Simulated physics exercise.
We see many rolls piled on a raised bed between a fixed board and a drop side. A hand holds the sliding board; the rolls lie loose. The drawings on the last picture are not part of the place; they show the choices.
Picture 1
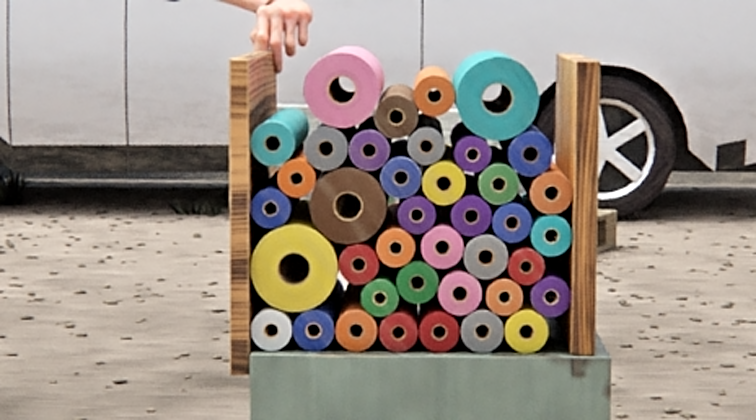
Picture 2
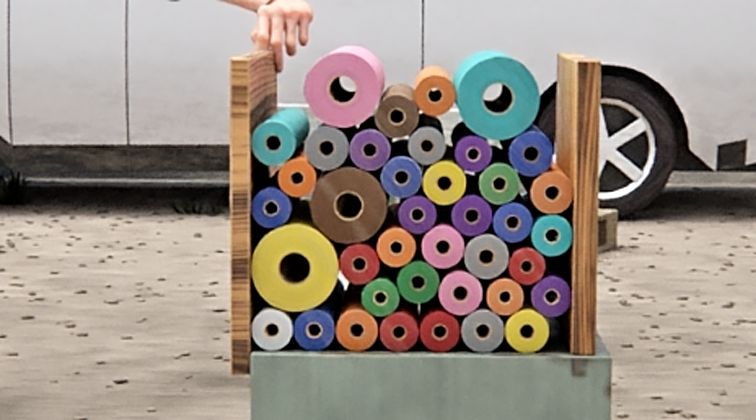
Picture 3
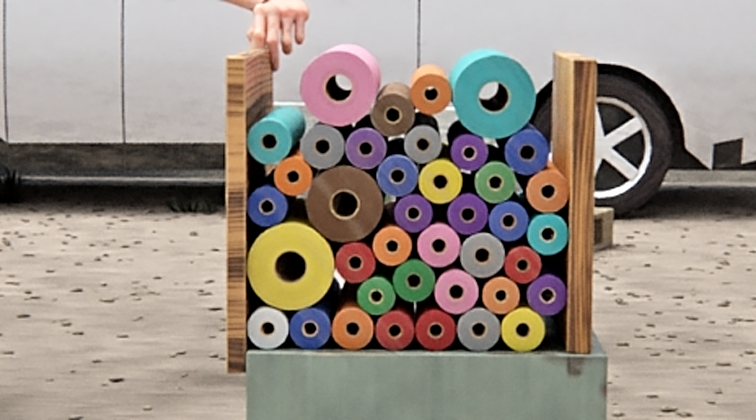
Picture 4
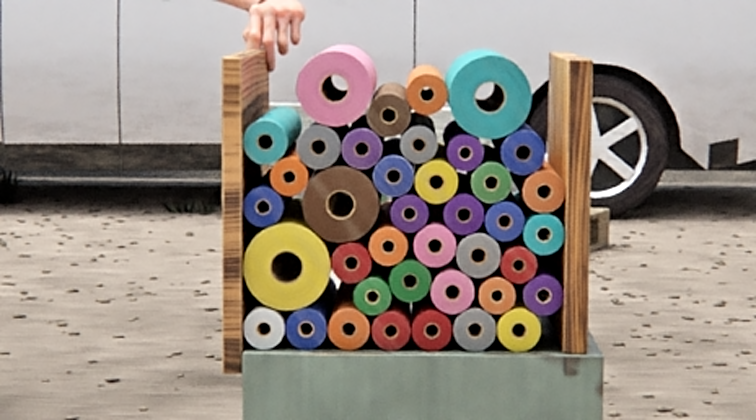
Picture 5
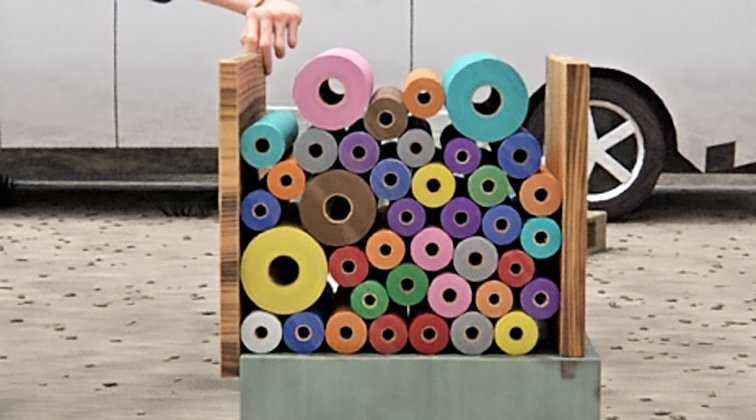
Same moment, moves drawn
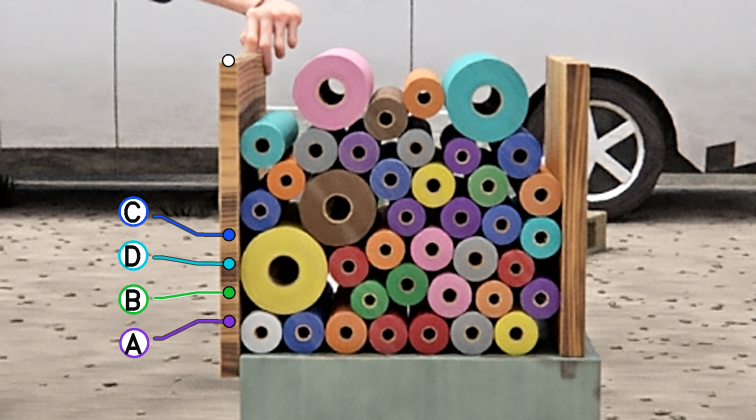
In front of a parked silver vehicle, a hand rested on a wooden board beside a stack of colourful rolls, and nothing moved among them as the whole view shifted very slightly.
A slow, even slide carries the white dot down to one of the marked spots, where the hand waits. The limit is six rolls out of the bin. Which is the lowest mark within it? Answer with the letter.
No lower than B.
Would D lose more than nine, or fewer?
Fewer than nine.
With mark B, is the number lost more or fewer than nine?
At B, fewer than nine.
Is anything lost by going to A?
At A: Yes.
On the marked copy, A at (229, 321); B at (229, 293); C at (229, 235); D at (229, 264); the white dot at (229, 60).
With B. Early on, top of the board (239, 157).
Further on, top of the board (239, 263).
At the end, top of the board (240, 292), six out over the board.
As for the rest, A more than six out over the board; C one out over the board; D six out over the board.
